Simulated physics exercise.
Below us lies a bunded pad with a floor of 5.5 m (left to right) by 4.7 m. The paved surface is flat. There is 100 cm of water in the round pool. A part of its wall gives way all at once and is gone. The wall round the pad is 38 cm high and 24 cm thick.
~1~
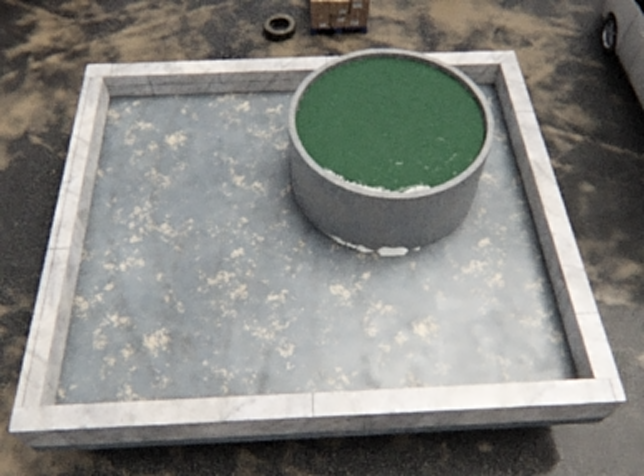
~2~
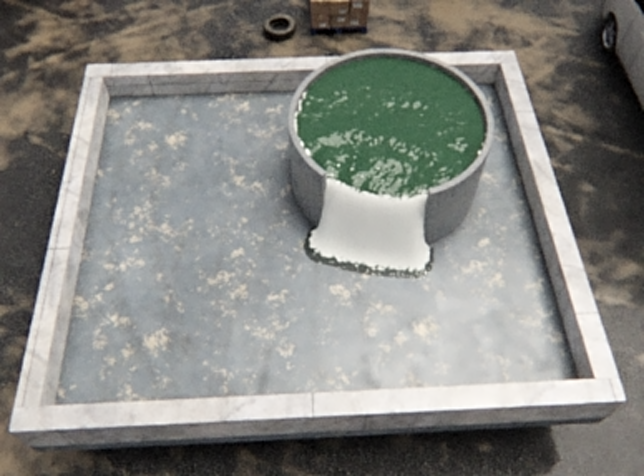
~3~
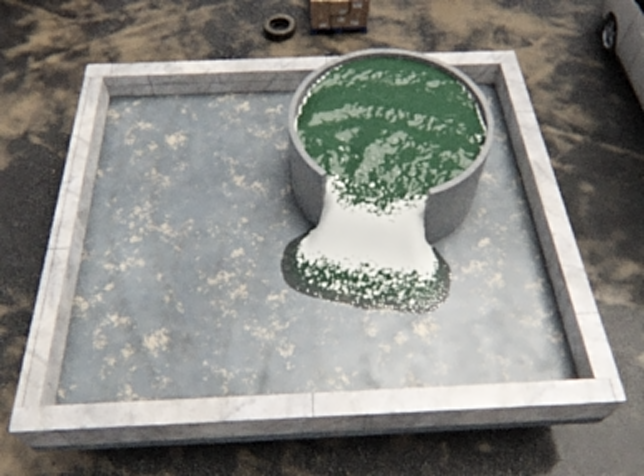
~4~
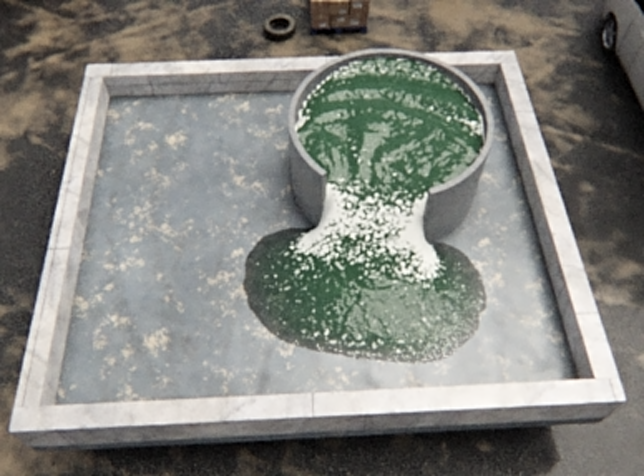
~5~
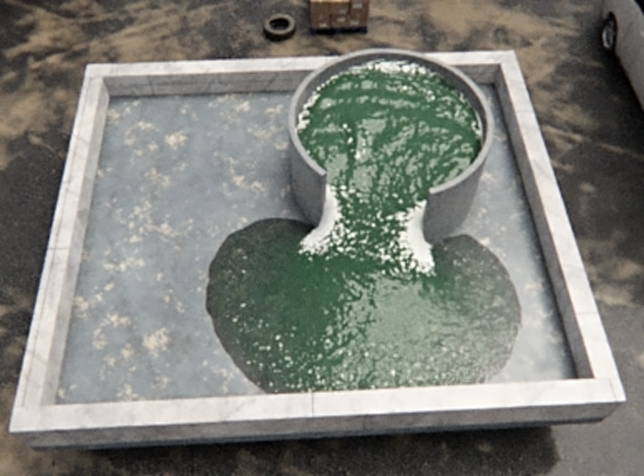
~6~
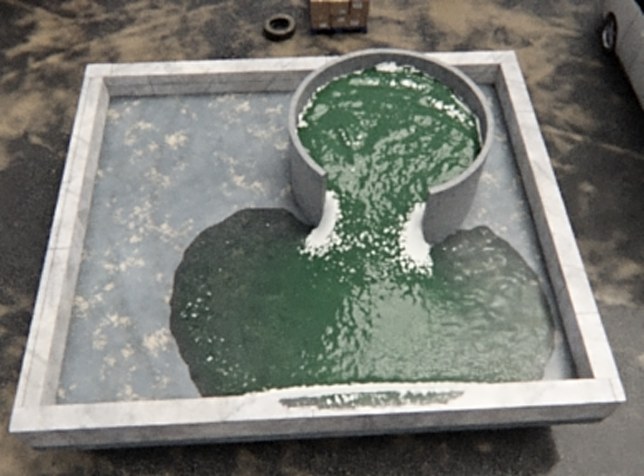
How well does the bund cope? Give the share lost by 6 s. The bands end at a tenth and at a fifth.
It loses under a tenth of the water.
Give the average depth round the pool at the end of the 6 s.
Roughly 14 cm.
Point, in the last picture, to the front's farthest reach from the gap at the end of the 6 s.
Around (111, 96).
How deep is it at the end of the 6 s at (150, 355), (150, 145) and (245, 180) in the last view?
In that order: 18, 10 and 8 cm.
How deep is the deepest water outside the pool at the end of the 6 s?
Roughly 32 cm.
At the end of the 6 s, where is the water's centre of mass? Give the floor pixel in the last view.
Around (308, 207).
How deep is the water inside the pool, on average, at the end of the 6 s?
Some 16 cm.
A moment later water covers 40 % of the floor and is deepest (86 cm) near (298, 405); 0 % is over the wall.
Soon after water covers 45 % of the floor and is deepest (78 cm) near (332, 404); 1 % is over the wall.
Next water covers 55 % of the floor and is deepest (54 cm) near (54, 418); 6 % is over the wall.
Later on water covers 80 % of the floor and is deepest (30 cm) near (488, 92); 8 % is over the wall.
At the end water covers 85 % of the floor and is deepest (32 cm) near (364, 106); 8 % is over the wall.
